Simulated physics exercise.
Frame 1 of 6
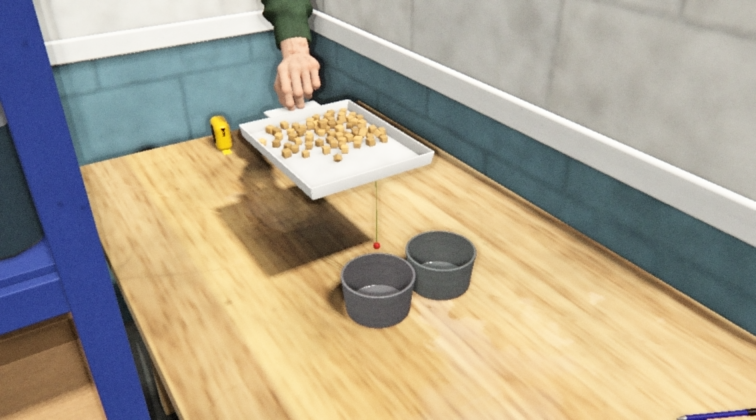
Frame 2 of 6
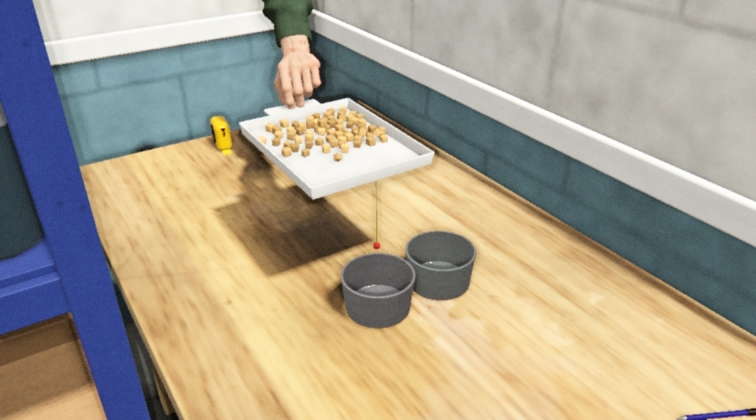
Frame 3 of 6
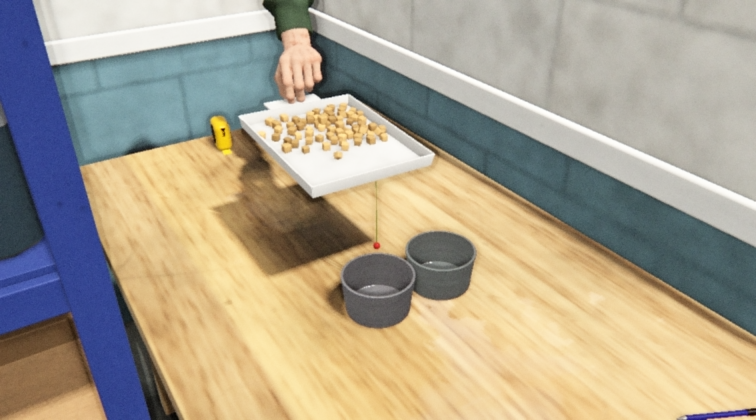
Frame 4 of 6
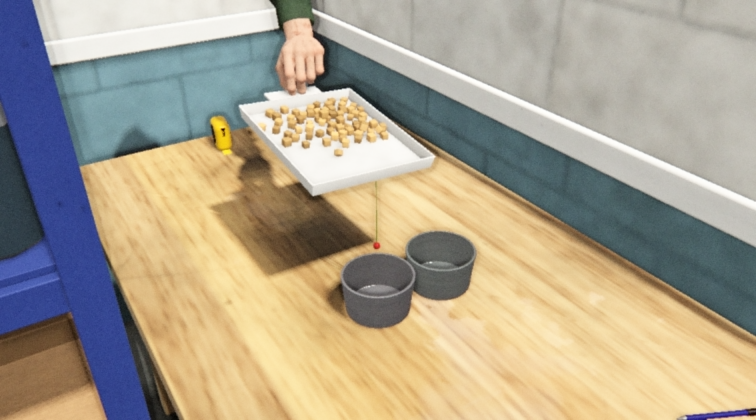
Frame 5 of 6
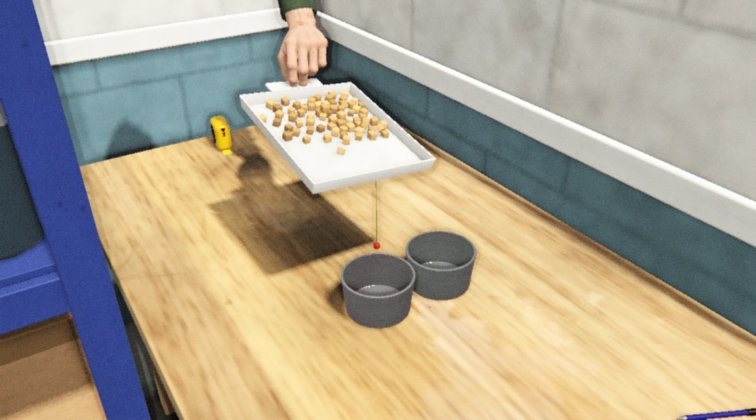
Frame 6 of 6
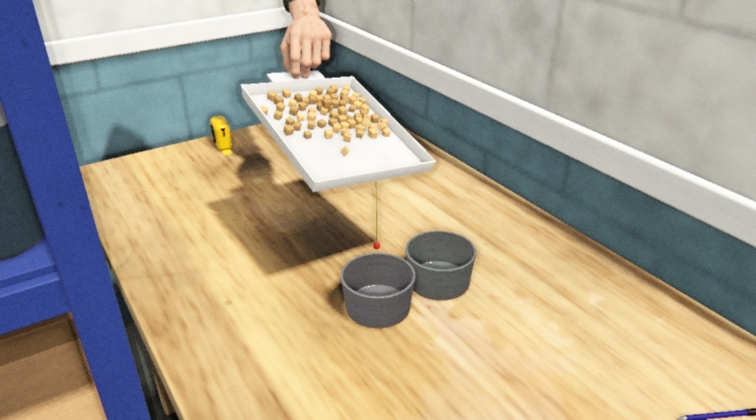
In the video, a hand holds a white tray of small wooden cubes above a table with two dark gray dishes, then gradually raises the tray's far end, steepening its slant while the cubes stay grouped on its upper part.
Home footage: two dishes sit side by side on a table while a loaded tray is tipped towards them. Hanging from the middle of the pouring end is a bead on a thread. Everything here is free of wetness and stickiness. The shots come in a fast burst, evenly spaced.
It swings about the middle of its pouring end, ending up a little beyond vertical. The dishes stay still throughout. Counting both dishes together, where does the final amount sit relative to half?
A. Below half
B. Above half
B.
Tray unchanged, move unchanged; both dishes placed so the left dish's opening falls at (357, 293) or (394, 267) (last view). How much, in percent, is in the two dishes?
You'd get 30 in a hundred first and 60 in a hundred after that.
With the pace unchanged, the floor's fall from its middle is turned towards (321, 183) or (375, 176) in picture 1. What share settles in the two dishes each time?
About 10 % and 70 %.
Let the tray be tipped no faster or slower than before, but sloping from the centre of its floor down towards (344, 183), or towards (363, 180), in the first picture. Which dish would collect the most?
So, first the left-side one, then the left-side one.
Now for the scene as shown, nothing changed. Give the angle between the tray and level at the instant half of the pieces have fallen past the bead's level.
Roughly 115°.
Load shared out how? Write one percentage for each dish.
Left dish around 0 percent; right dish around 60 percent.
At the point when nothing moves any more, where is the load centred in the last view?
Around (435, 272).
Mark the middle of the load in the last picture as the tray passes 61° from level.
In the last view the centre sits at roughly (400, 146).
Soon after the last picture, tray tipped steeply; nearly all on the tray; a stray few in the right dish; a stray few in the air.
A little later, tray tipped past a quarter turn; most on the tray; a small part in the right dish.
Later still, tray tipped past a quarter turn; a small part in the left dish; about two thirds in the right dish; about a third outside both; a stray few in the air.
At rest, tray tipped past a quarter turn; a small part in the left dish; about two thirds in the right dish; about a third outside both; a stray few in the air.
